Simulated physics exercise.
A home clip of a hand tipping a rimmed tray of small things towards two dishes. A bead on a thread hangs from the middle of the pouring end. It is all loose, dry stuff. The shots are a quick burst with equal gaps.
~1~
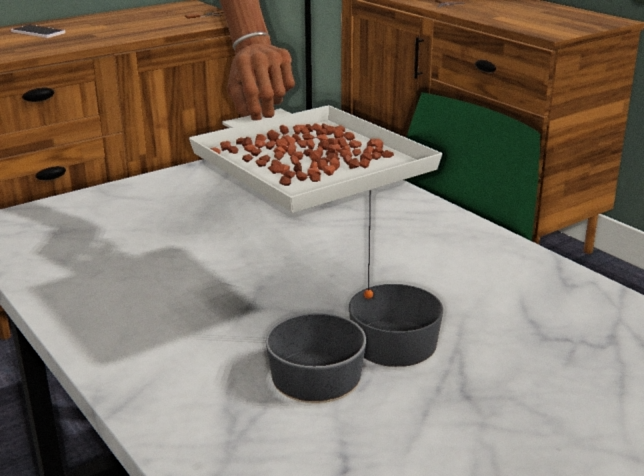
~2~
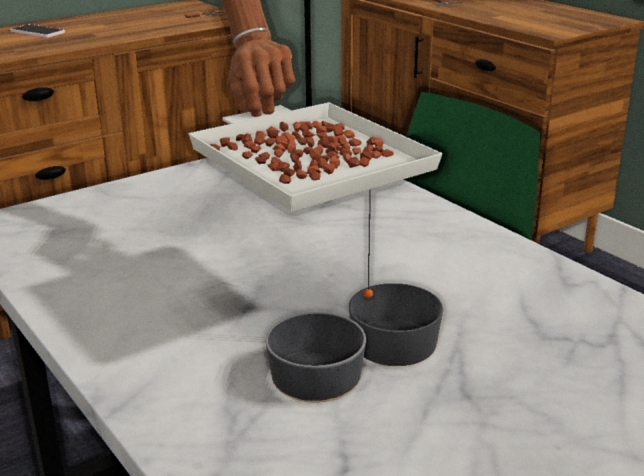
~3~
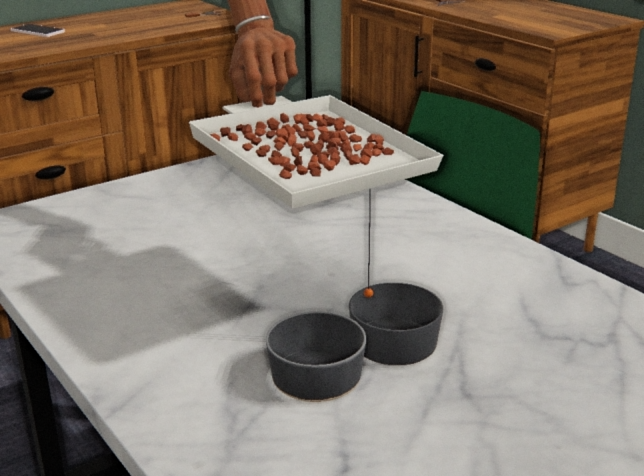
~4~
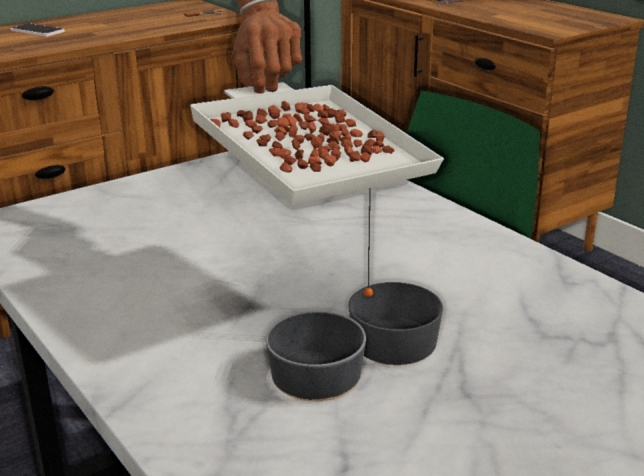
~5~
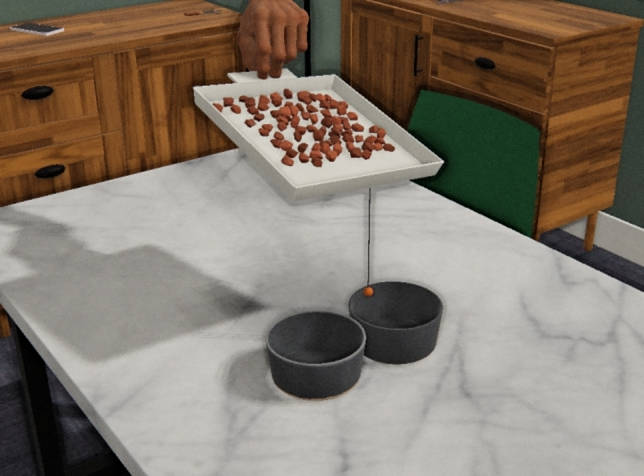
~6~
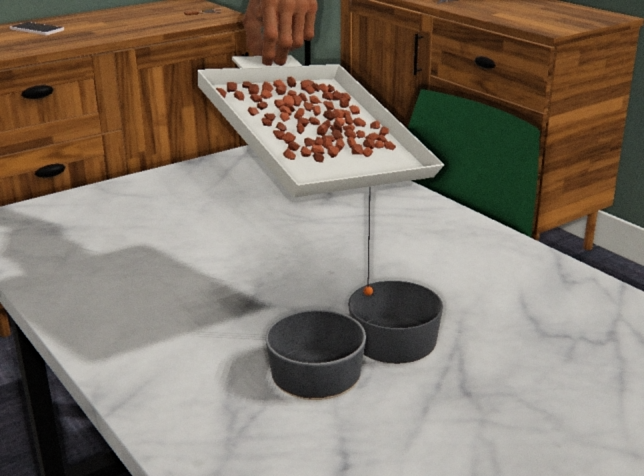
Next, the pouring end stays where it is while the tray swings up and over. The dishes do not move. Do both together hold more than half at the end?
The two hold under half of the load.
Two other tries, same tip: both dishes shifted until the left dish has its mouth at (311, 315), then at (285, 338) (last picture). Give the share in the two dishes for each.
About 40 and 10 per cent.
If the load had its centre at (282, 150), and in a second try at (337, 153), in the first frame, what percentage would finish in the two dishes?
About 40 and 30 per cent.
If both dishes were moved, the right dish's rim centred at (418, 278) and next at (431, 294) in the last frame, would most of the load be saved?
First more than half, then the larger part.
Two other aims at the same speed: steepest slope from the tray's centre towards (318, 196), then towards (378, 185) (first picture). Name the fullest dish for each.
One: The dish on the left. Two: Right.
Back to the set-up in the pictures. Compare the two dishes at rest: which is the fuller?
That is the right one.
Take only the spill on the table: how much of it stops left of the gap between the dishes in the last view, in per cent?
About 0 per cent.
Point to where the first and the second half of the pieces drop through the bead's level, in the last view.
Early half (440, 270), late half (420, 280).
Shortly afterwards, tray tipped steeply; all but a few on the tray; only a few in the air.
Next, tray tipped past a quarter turn; near a third on the tray; a little in the right dish; near a third outside both; near a quarter in the air.
Some moments later, tray tipped past a quarter turn; near a third in the right dish; near two thirds outside both.
In the end, tray tipped past a quarter turn; none at all in the left dish; near a third in the right dish; near two thirds outside both.
